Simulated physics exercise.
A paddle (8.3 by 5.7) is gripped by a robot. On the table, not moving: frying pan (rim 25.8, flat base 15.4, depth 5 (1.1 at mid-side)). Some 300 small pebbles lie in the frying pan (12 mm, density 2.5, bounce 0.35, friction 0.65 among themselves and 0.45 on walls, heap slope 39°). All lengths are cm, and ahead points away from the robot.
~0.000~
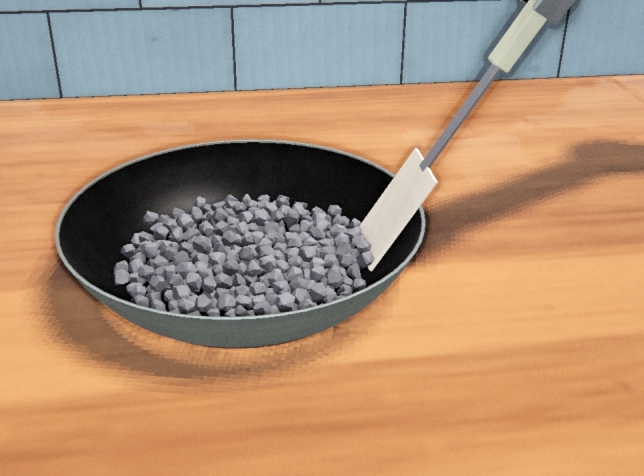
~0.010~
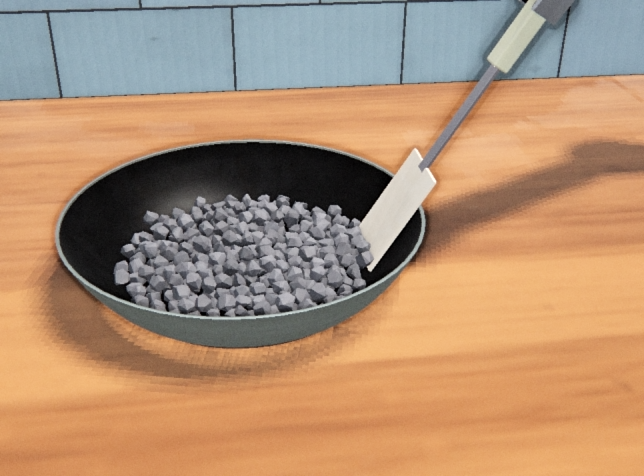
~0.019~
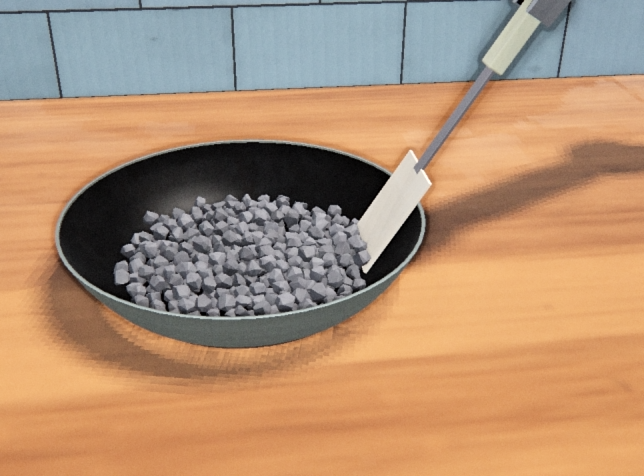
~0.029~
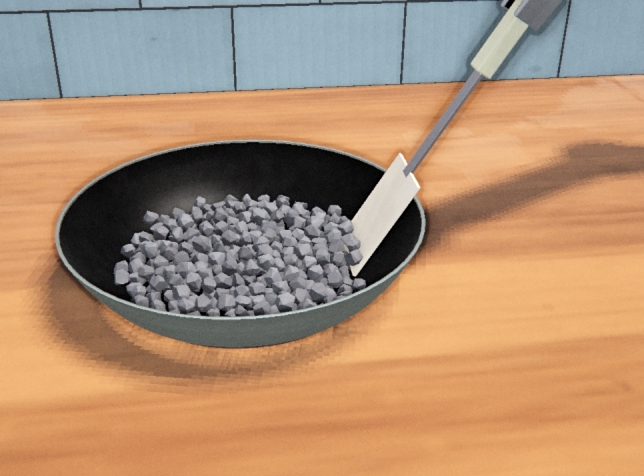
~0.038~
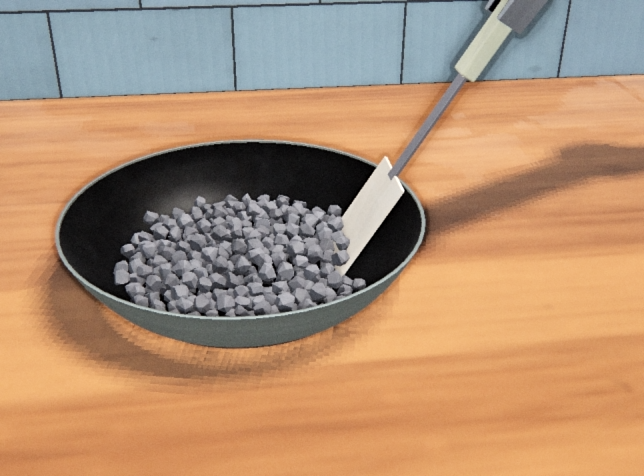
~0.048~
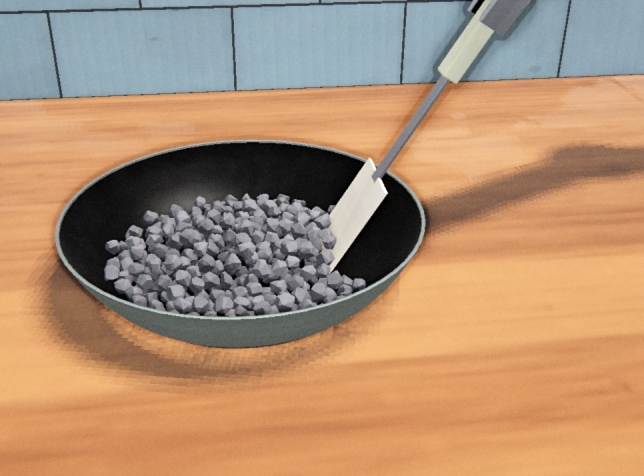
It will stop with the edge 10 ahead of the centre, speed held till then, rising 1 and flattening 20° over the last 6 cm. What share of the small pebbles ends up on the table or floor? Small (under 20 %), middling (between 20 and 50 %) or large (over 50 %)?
On the table or floor the share is middling, between 20 and 50 %.
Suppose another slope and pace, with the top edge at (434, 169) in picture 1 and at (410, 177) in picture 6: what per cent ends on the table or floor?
Some 15 per cent.
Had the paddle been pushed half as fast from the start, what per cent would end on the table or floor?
Then about 15 per cent.
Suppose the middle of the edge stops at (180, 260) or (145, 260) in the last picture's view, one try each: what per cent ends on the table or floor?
About 5 and 10 per cent.
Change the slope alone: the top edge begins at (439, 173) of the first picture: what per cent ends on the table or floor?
About 30 per cent.
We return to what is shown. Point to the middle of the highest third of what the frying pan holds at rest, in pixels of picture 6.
At about (164, 228).
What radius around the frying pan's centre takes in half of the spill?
Some 24 cm.
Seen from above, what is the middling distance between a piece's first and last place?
Some 5 cm.
After 0.09 s, sloping 58°, highest piece 6 above the table; 300 in the frying pan.
After 0.13 s, sloping 54°, highest piece 8 above the table; 298 in the frying pan, 2 on the blade or in flight.
After 0.35 s, sloping 38°, highest piece 12 above the table; 210 in the frying pan, 49 on the table or floor, 41 on the blade or in flight.
After 1.40 s, sloping 38°, highest piece 6 above the table; 209 in the frying pan, 91 on the table or floor.
In the end, 209 in the frying pan, 91 on the table or floor. That is 30 % on the table or floor.
